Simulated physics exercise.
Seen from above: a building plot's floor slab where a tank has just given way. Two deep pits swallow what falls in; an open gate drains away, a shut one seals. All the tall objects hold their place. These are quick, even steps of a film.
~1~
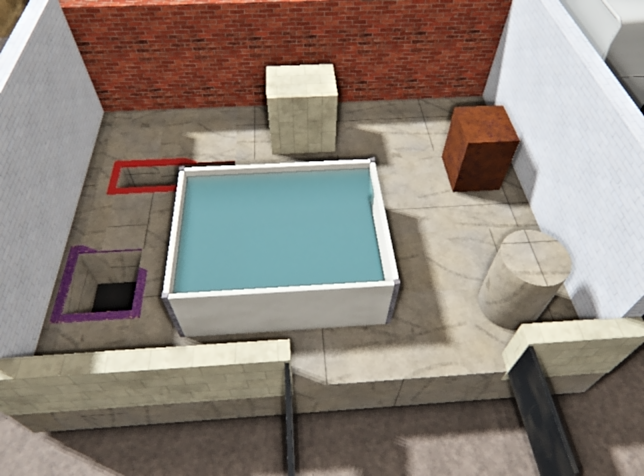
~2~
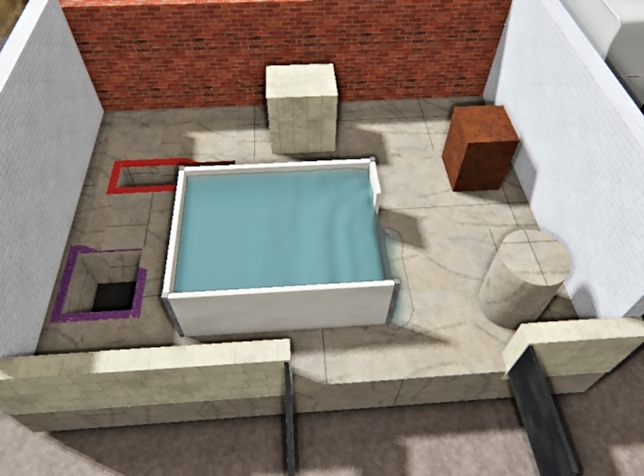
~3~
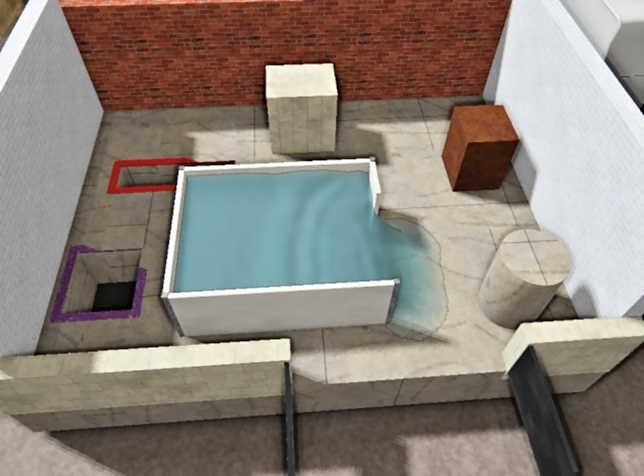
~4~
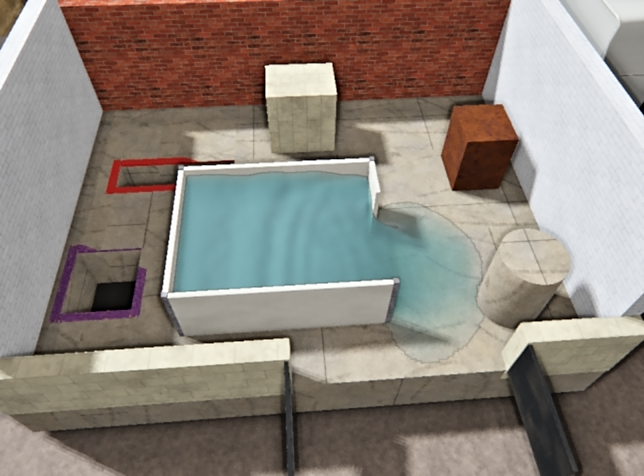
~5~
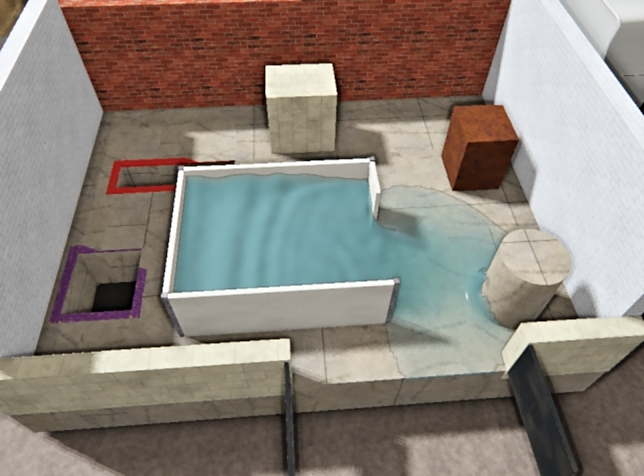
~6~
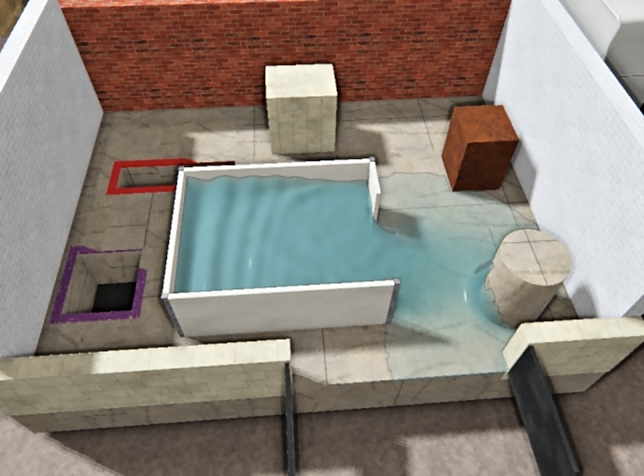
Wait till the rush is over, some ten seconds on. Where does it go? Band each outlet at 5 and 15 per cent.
In the end: The gate takes over 15 %; the red pit takes from 5 to 15 %; the purple pit takes under 5 %.
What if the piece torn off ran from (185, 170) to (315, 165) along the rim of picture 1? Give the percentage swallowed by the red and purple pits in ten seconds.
In per cent: Red 55, purple 6.
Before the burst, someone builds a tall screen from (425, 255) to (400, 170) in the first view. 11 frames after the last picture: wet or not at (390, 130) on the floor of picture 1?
There: Under water.
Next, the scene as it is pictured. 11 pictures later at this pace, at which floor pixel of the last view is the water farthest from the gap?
Near (482, 101).
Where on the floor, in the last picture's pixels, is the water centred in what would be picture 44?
Near (371, 222).
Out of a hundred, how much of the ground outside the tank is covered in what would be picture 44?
About 80 per cent.
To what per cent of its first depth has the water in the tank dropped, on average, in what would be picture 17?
Near 48 in a hundred.
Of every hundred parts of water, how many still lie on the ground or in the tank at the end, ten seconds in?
I make it 48 per cent.
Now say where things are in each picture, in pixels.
Still water in the water tank at (281, 225), in the first frame.
Water pours out at (379, 264) and has run to a hidden place, in the second frame.
The front is at (406, 224), out from the gap at (379, 264), in the third frame.
Water pours out at (378, 265) and has run to (468, 243), in the fourth frame.
The front is at a hidden place, out from the gap at (378, 265), in the fifth frame.
Water pours out at (379, 266) and has run to a hidden place, in the sixth frame.
A moment on, water covers 25 % of the floor; the gate 3 %, the red pit 0 %, the purple pit 0 %.
Next, water covers 35 % of the floor; the gate 9 %, the red pit 0 %, the purple pit 0 %.
Then, water covers 50 % of the floor; the gate 17 %, the red pit 0 %, the purple pit 0 %.
Later, water covers 80 % of the floor; the gate 29 %, the red pit 2 %, the purple pit 0 %.
In the end, water covers 85 % of the floor; the gate 39 %, the red pit 9 %, the purple pit 3 %.
